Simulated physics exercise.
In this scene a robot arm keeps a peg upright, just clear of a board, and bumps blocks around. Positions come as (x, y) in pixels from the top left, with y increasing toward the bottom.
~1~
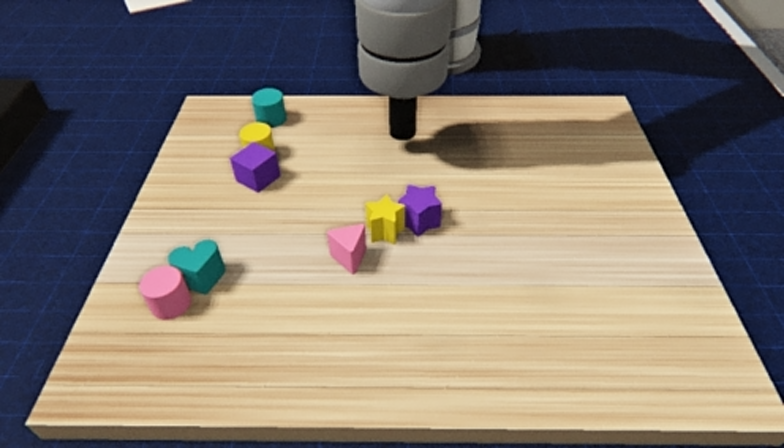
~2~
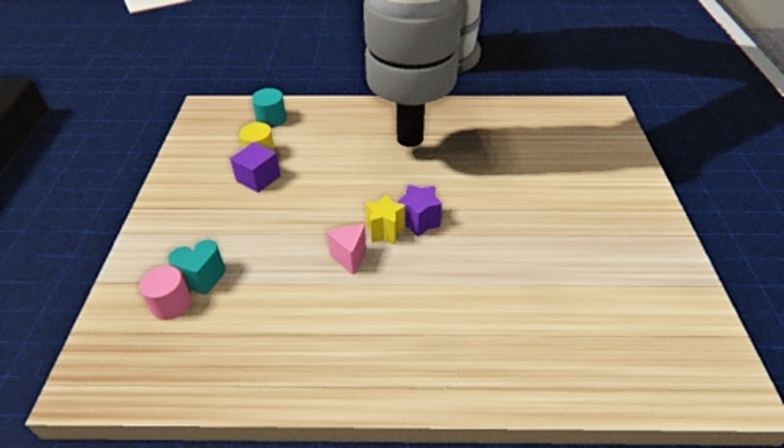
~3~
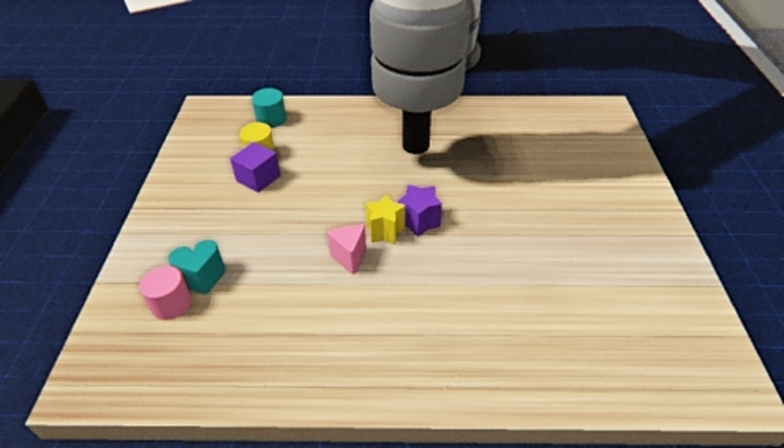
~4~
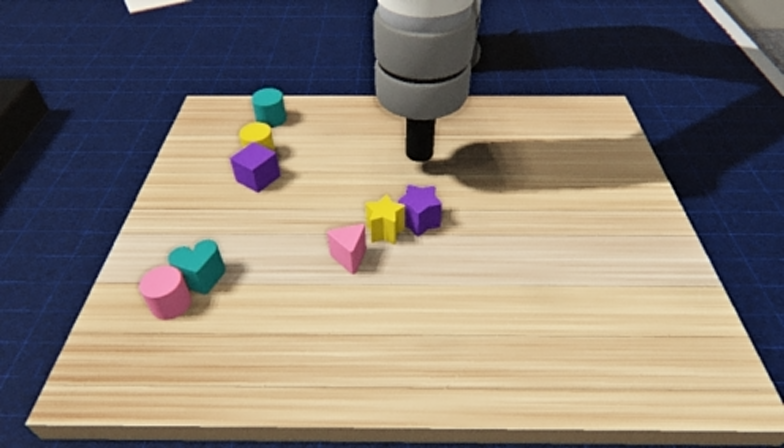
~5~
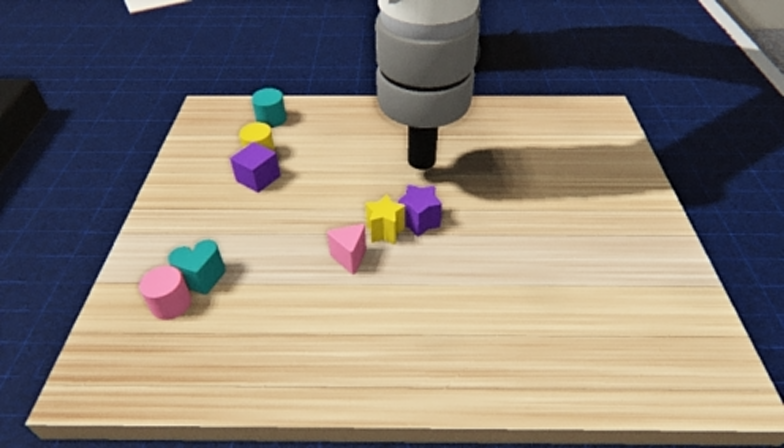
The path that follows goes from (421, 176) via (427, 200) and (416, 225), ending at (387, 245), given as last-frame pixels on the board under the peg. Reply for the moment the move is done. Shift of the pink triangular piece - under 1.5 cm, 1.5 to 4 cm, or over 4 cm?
Covers 1.5 to 4 cm.
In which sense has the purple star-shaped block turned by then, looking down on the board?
Short answer: Counterclockwise.
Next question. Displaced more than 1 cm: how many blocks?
3 or more.
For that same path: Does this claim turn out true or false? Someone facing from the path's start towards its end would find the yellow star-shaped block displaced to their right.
Verdict: True.
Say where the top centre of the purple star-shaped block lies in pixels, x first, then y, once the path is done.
It should be at (404, 243) by then.
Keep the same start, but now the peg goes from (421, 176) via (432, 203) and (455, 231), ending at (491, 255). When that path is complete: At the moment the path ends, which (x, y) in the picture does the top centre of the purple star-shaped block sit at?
The answer is (422, 213).
On the path given first. One third of the way, peg at (428, 186); nothing pushed yet.
Two thirds of the way, peg at (416, 211); yellow star-shaped block at (376, 218), turned 75° clockwise; purple star-shaped block at (411, 224).
At the end, peg at (386, 231); pink triangular piece at (324, 238); yellow star-shaped block at (356, 231), turned 90° clockwise; purple star-shaped block at (404, 243), turned 35° anticlockwise.
